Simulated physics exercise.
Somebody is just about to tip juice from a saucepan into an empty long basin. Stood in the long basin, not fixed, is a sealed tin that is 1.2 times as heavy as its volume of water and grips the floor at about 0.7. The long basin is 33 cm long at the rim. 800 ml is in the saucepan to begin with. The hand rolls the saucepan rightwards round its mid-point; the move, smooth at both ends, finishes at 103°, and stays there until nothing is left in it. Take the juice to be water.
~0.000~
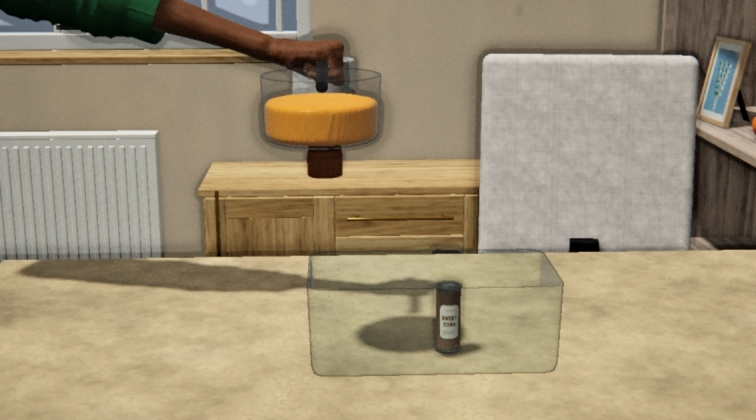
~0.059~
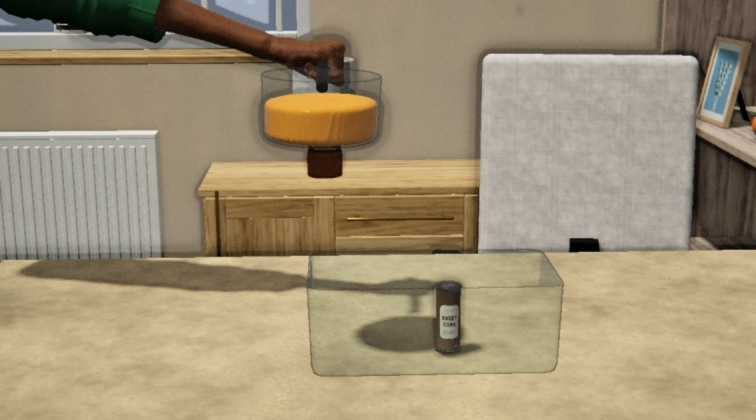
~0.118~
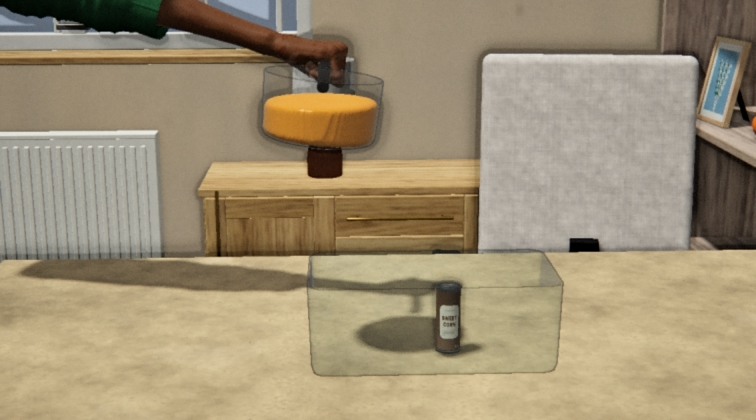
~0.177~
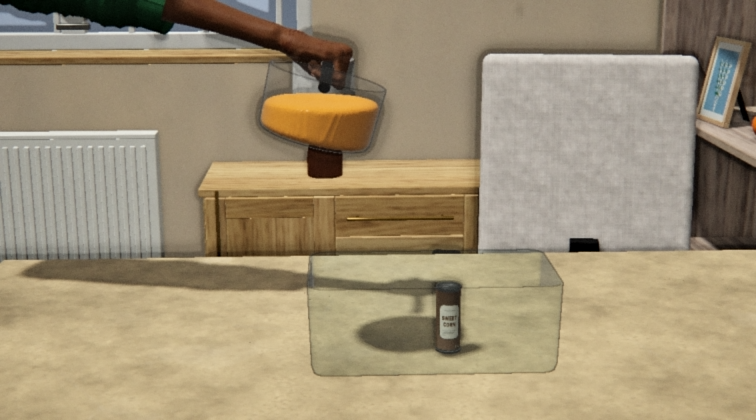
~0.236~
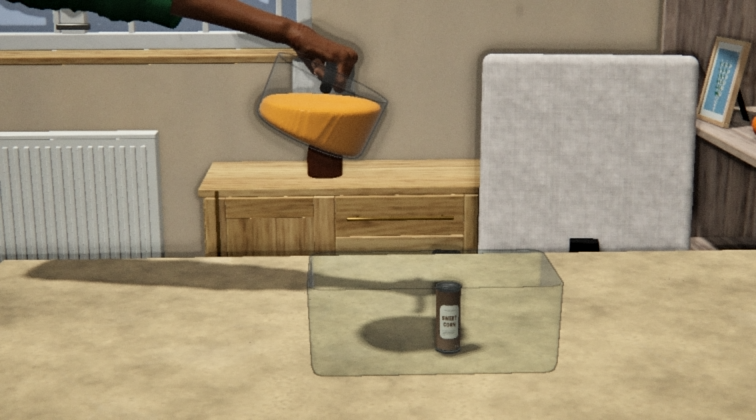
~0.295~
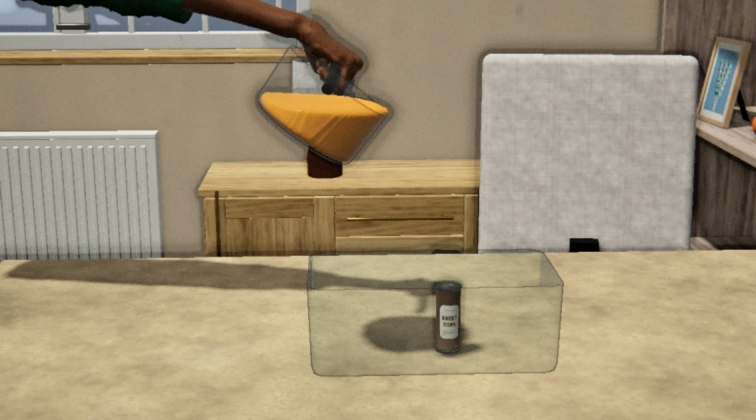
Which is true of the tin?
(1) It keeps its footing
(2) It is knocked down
2, it is knocked down.
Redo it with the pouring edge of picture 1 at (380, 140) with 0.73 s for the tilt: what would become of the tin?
It does not tip.
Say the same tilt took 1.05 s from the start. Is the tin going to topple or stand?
The tin stays on its base.
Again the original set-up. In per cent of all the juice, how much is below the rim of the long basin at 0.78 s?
The fraction sits near 76 in a hundred.
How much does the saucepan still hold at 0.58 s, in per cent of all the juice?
About 36 percent.
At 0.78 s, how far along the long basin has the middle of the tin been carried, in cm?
Reading: Roughly 1 cm.
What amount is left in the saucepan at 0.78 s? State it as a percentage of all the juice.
I reckon near 10 per cent still sits there.
By 0.58 s the tilt is 92° and 36 per cent is still to pour; the tin stands where it began.
By 0.78 s the tilt is 103° and 10 per cent is still to pour; the tin stands 1 cm from where it began.
By 1.00 s the tilt is 103° and 1 per cent is still to pour; the tin leans 37°.
By 1.23 s the tilt is 103° and 0 per cent is still to pour; the tin lies on its side.
At rest the tin lies on its side.
